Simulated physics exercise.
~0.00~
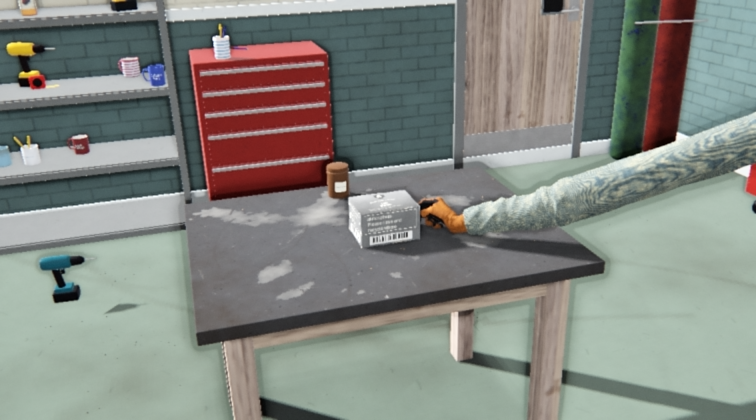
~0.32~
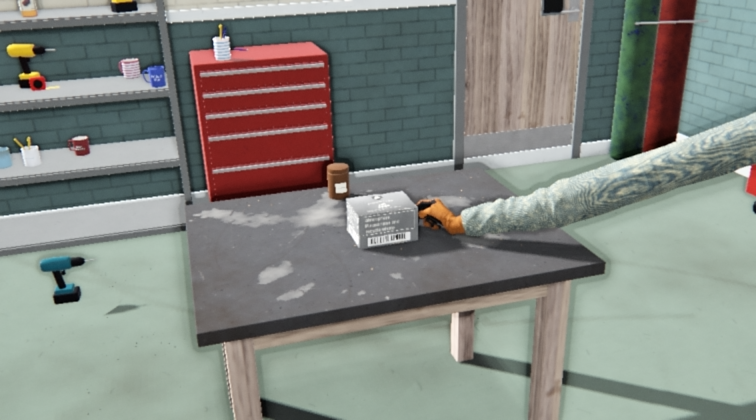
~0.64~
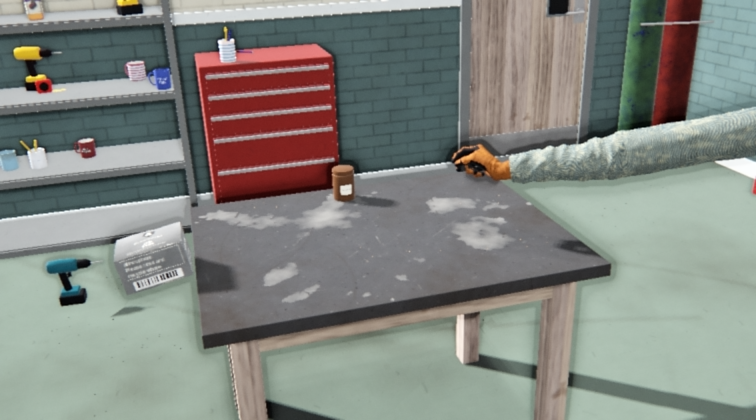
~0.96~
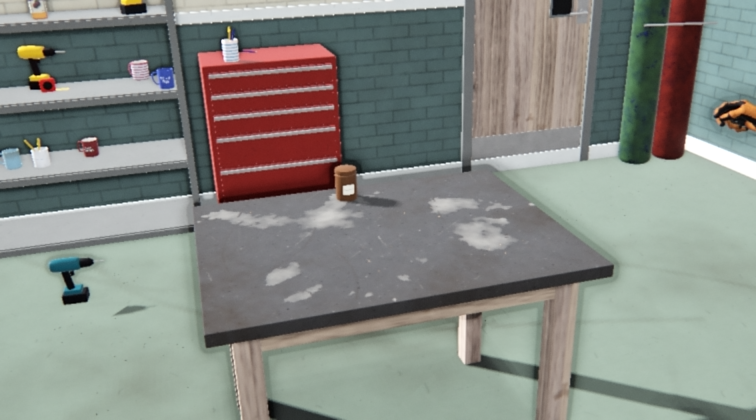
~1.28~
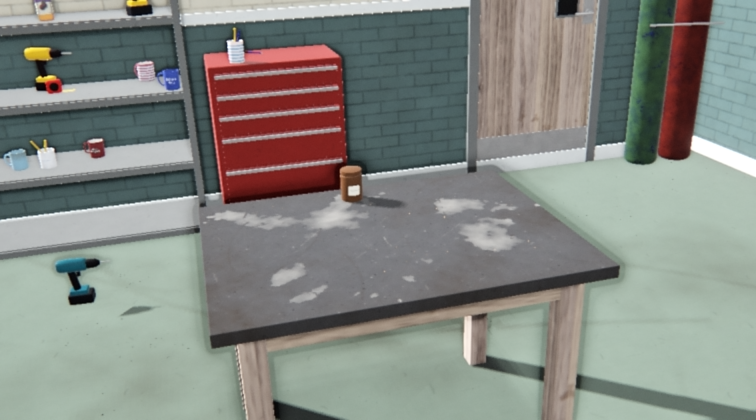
A grey box slides left off the table after an orange-gloved hand pushes it.
